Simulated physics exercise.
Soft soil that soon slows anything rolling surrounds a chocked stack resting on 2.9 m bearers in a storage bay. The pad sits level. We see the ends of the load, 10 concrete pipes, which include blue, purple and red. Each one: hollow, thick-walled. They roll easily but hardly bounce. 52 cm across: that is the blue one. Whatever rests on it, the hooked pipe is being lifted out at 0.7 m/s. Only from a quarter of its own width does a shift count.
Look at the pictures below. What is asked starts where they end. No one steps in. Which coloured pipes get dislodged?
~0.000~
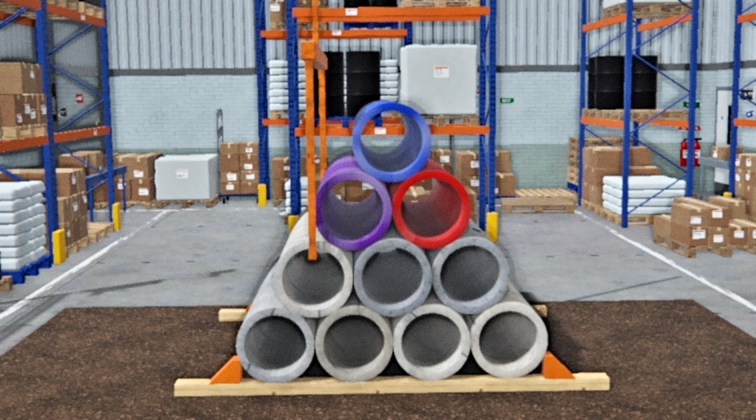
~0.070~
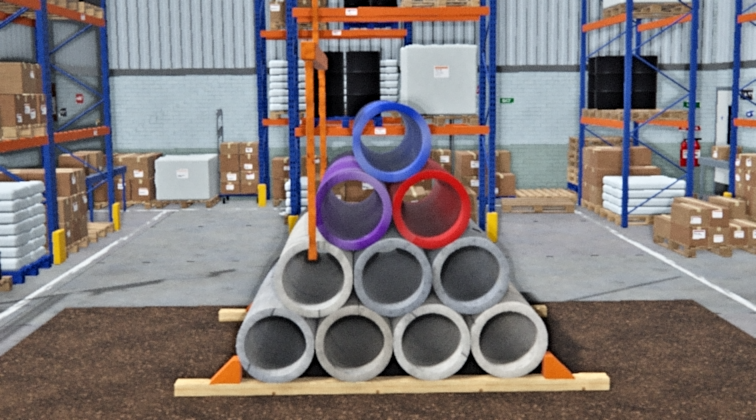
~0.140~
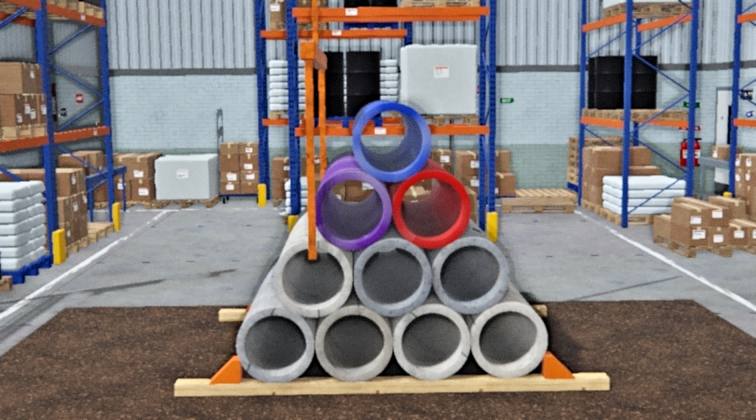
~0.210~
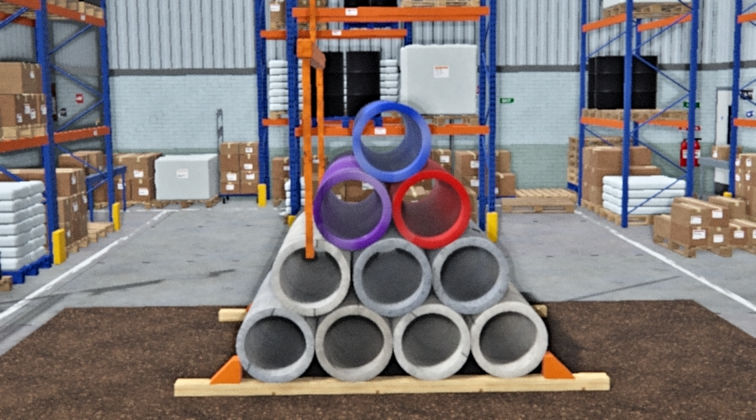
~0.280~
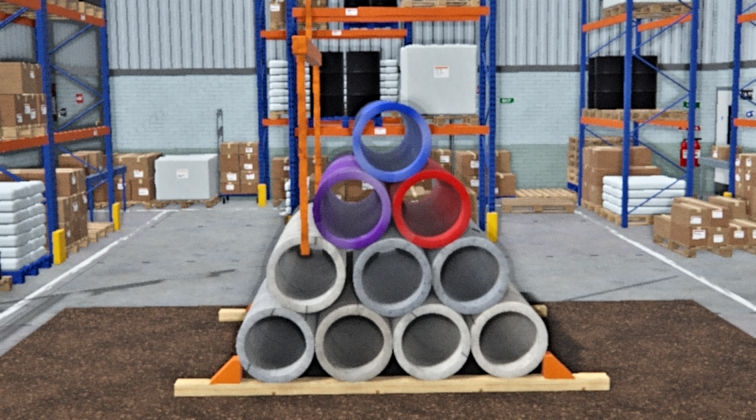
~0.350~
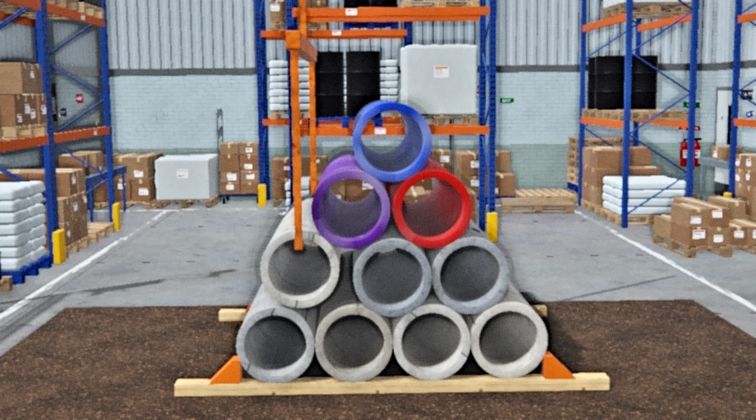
In the end blue comes loose, purple comes loose and red does not budge.
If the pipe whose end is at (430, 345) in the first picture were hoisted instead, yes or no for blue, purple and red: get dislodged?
For that swap, blue would get past, purple would get past, and red would get past.
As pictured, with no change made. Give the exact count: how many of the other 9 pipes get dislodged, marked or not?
The number is 2.
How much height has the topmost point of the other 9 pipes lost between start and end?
About 45 cm lower.
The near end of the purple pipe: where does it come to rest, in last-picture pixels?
It comes to rest around (314, 279).
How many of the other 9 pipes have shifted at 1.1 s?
The count by then is 2.
Then, 0.6 s in, blue is 3 cm further left and 2 cm lower; purple is 3 cm further left and 2 cm lower; red is where it was; 0 out of place.
Then, 0.7 s in, purple is 4 cm further left and 3 cm lower; still the same for blue, red; 0 out of place.
Then, 0.9 s in, blue is 9 cm further left and 6 cm lower; purple is 9 cm further left and 7 cm lower; still the same for red; 0 out of place.
Then, 1.1 s in, blue is 17 cm further left and 17 cm lower; purple is 20 cm further left and 21 cm lower; still the same for red; 2 out of place.
In the end (1.5 s), blue is 26 cm further left and 45 cm lower; purple is 26 cm further left and 45 cm lower; red is where it was; 2 out of place.
